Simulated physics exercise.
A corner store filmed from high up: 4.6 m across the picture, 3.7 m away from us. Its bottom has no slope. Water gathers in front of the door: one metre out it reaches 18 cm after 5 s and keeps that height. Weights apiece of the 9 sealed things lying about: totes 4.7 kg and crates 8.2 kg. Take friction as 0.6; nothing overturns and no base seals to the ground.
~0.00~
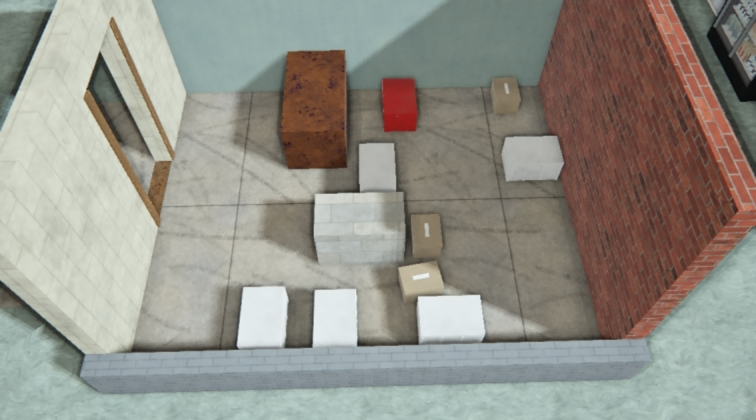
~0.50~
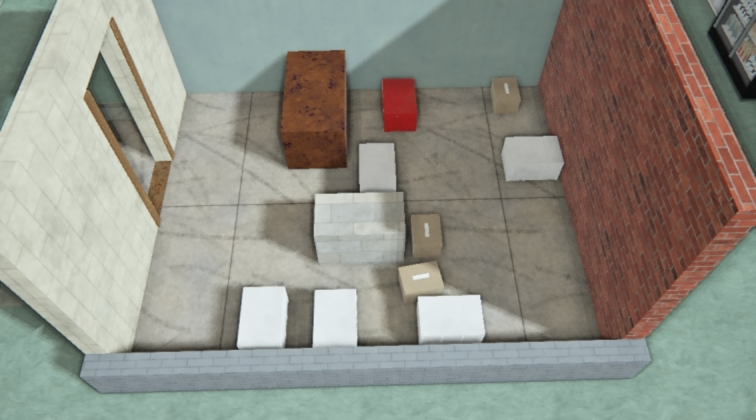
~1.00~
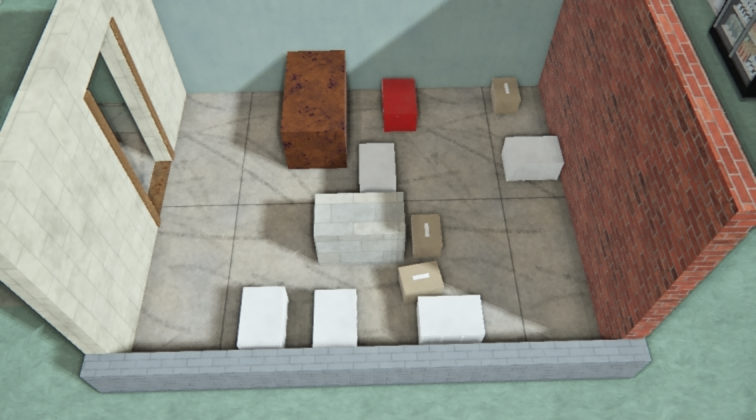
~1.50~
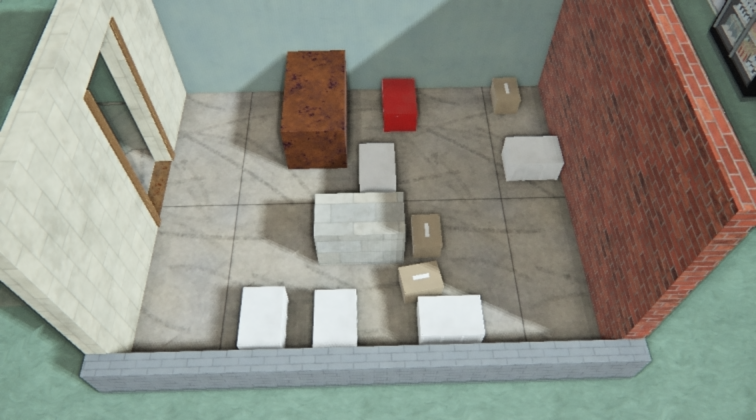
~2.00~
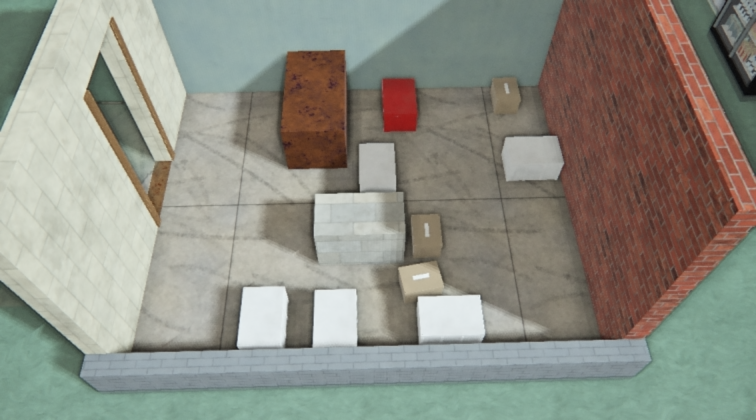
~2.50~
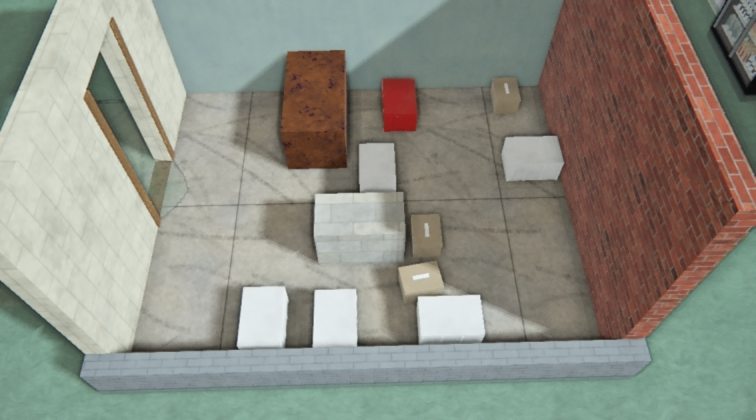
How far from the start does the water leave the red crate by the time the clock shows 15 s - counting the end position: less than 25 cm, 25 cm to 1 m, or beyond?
Red crate moves a short way.
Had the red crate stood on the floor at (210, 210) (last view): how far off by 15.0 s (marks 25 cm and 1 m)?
It travels far.
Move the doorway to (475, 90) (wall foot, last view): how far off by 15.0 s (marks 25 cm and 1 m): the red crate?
In that case the red crate holds its place.
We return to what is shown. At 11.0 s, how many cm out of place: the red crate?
About 0 cm.
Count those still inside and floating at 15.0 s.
At that moment 9.
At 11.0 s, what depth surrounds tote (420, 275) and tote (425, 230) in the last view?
About 3 and 2 cm.
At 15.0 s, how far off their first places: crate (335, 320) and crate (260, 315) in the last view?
In that order: 60 cm, 60 cm.
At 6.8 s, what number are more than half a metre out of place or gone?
0 of them.
After 3.5 s the red crate is near (399, 96), 0.0 m from its start, aground; 0 afloat.
After 6.8 s the red crate is near (399, 96), 0.0 m from its start, aground; 0 afloat.
After 11.0 s the red crate is near (399, 96), 0.0 m from its start, aground; 3 afloat.
After 15.0 s the red crate is near (365, 107), 0.5 m from its start, afloat; 9 afloat.
